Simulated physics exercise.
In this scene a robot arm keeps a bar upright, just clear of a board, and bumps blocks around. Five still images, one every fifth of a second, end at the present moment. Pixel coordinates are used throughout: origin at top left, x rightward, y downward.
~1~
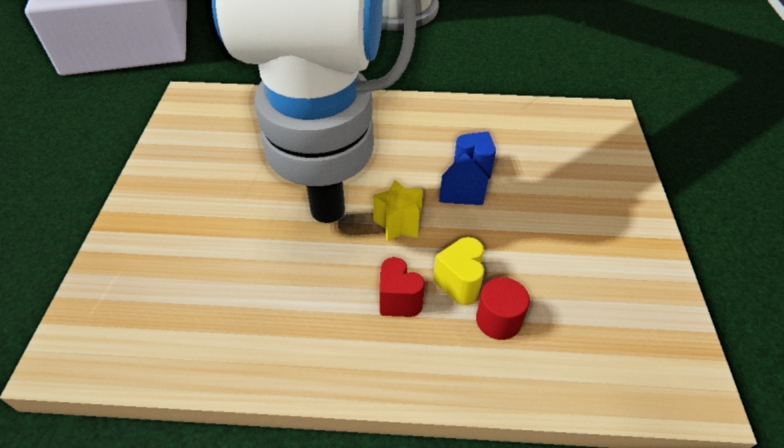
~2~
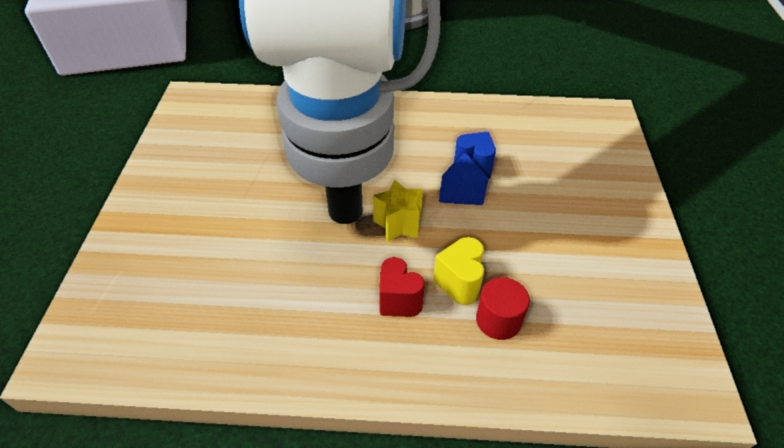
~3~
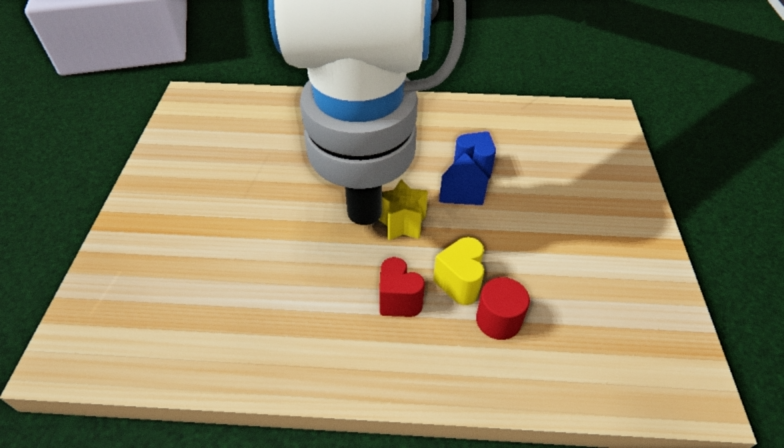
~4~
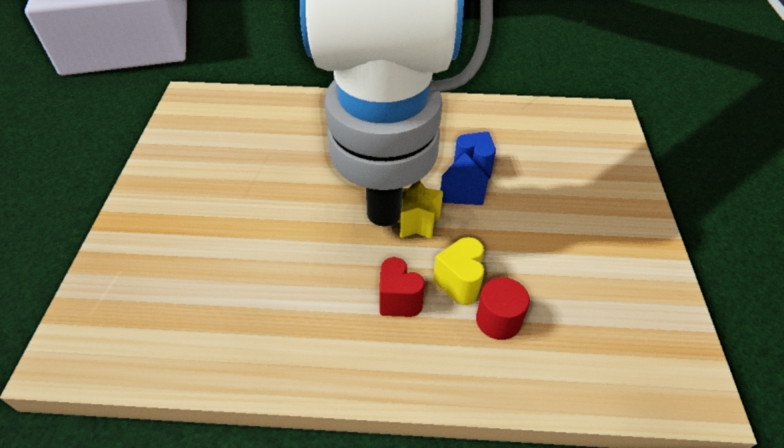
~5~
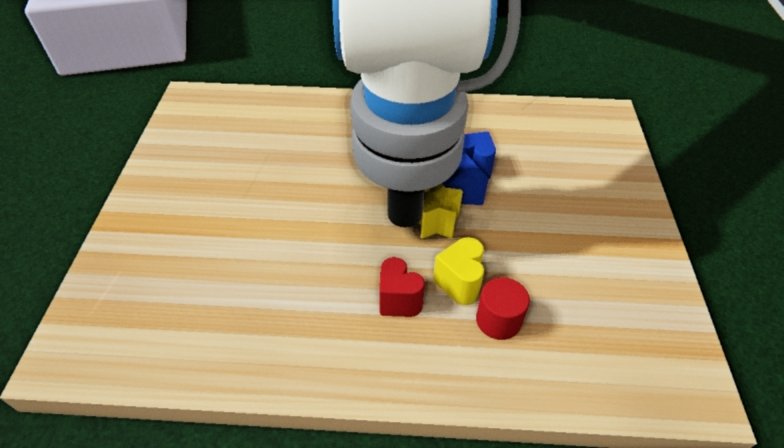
Robot arm with a black tip sliding right across a wooden board, pushing a yellow star block past other coloured blocks.
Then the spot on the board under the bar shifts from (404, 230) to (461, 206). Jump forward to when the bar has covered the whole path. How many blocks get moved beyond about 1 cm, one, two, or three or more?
Of all the blocks, three or more travel more than a centimetre.
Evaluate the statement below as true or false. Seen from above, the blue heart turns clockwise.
The statement is incorrect.
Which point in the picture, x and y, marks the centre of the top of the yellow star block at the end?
At pixel (496, 171).
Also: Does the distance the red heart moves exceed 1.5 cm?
No.
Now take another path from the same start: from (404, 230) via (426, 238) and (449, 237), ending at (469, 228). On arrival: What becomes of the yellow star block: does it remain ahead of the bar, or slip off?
I'd say it is still being pushed.
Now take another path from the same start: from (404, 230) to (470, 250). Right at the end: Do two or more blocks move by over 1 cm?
No, I don't think so.
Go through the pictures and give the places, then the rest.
In the first picture, bar tip (328, 211); block tops, red heart (399, 277); yellow star block (399, 198); yellow heart (464, 257); blue triangular piece (465, 168); blue heart (478, 142).
In the second picture, bar (346, 212); blocks unchanged.
In the third picture, bar (365, 213); yellow star block (403, 197).
In the fourth picture, bar (384, 214); yellow star block (418, 196).
In the fifth picture, bar (405, 215); red heart (399, 277); yellow star block (438, 196); yellow heart (464, 257); blue triangular piece (465, 168); blue heart (478, 142).
On the path given first. Halfway along, bar (436, 203); yellow star block (468, 182); blue triangular piece (481, 160), turned 20° clockwise; blue heart (487, 138), turned 30° anticlockwise.
At the end, bar (464, 191); red heart in place; yellow star block (496, 171); yellow heart in place; blue triangular piece (509, 151), turned 25° clockwise; blue heart (495, 133), turned 60° anticlockwise.
